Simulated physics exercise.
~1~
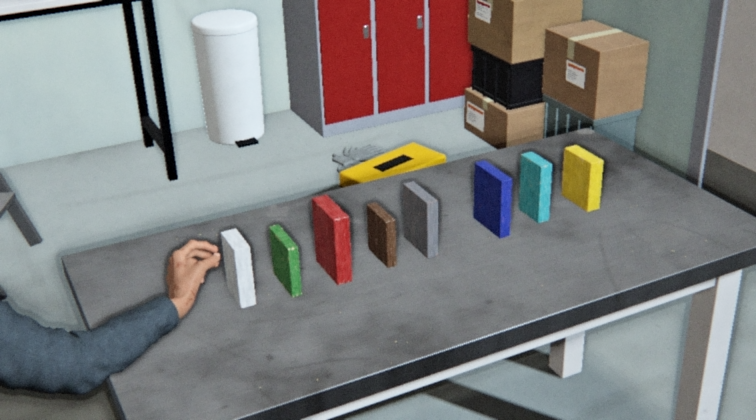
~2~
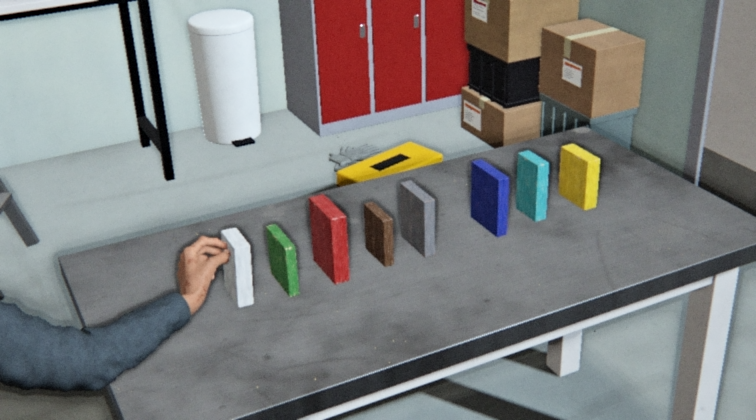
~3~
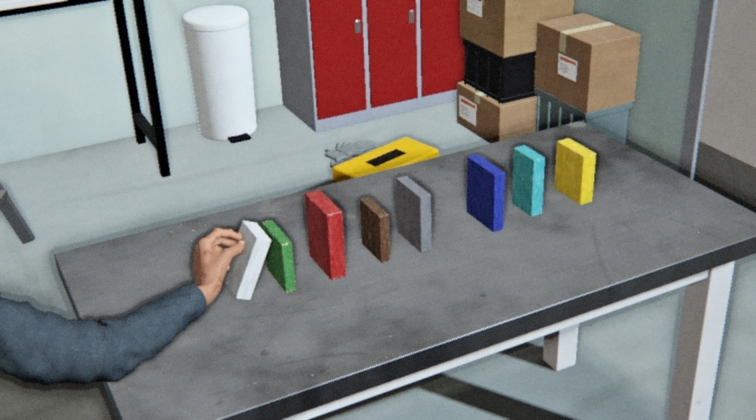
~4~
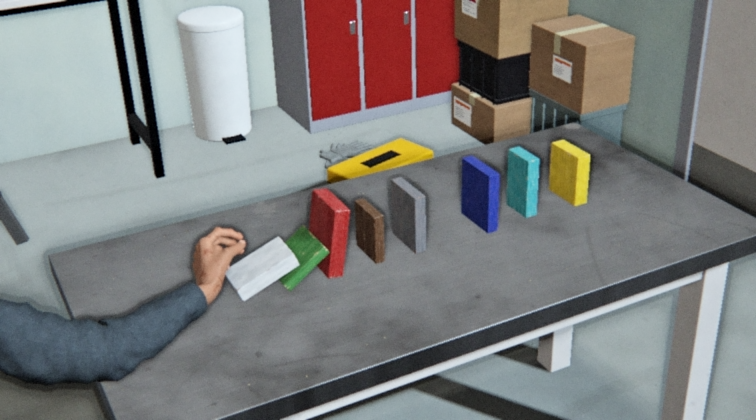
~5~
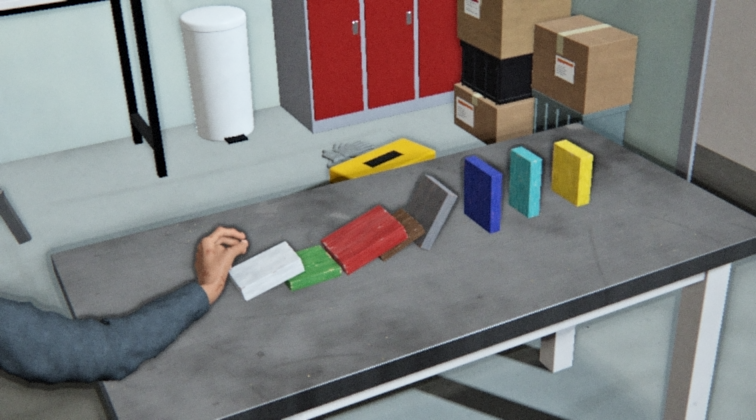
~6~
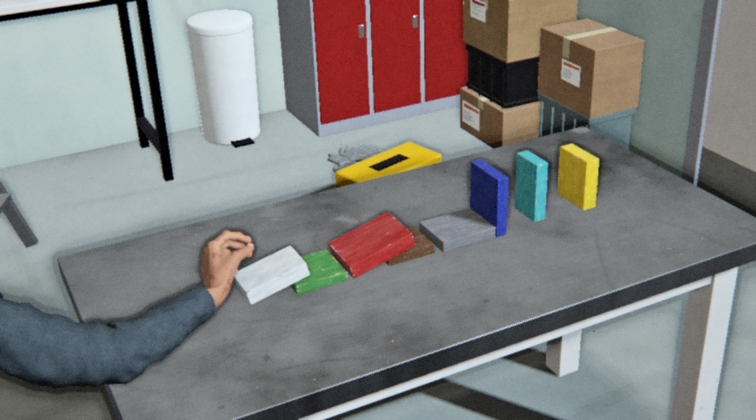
In a room with red lockers and stacked cardboard boxes, eight upright blocks of different colours stand in a line across a grey table. A hand at the left reaches the white one and tips it to the right, then stays still beside it. The white block falls against the green one, which leans into the red. The red topples in turn, taking down the brown, and then the grey tilts and drops flat just short of the blue. At the end, five blocks lie toppled, while the blue, turquoise and yellow ones remain standing.
